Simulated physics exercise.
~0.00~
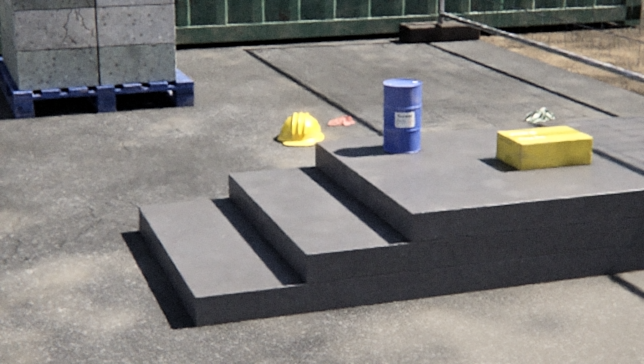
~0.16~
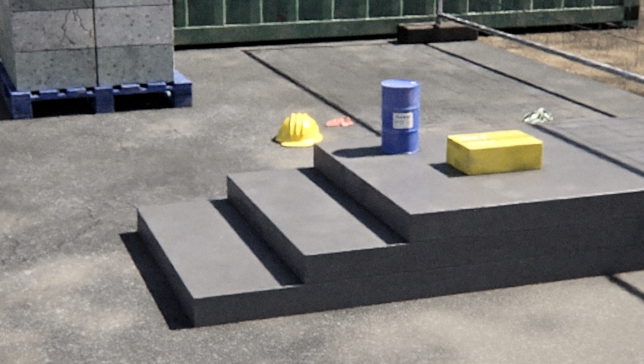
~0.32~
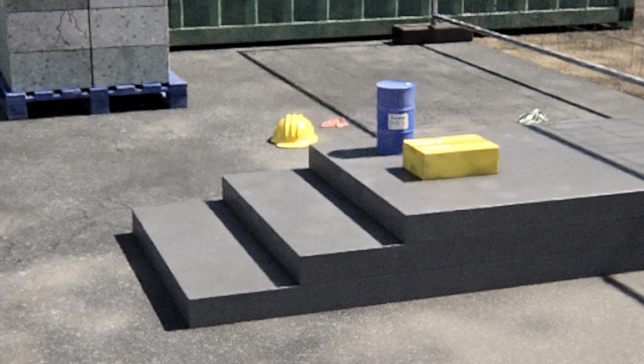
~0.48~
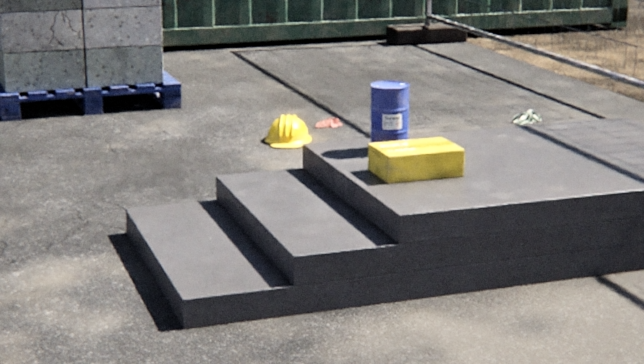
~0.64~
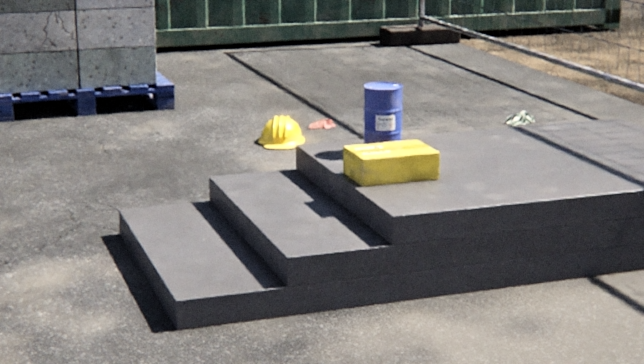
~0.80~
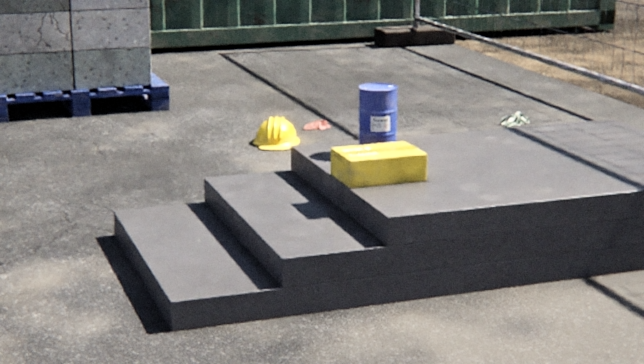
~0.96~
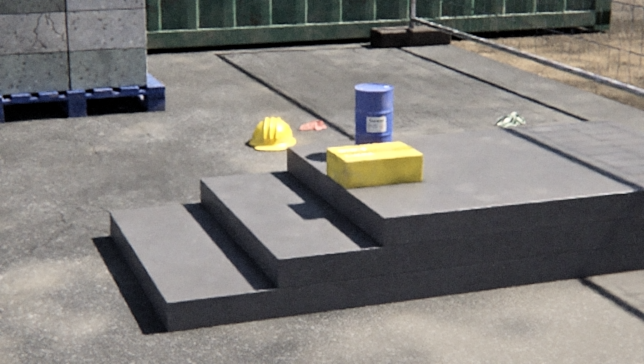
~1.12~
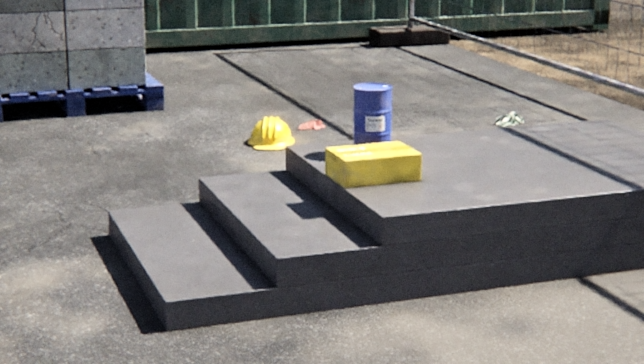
On a dark landing above three steps, a yellow parcel slides left past a blue canister, slowing to rest near the edge.
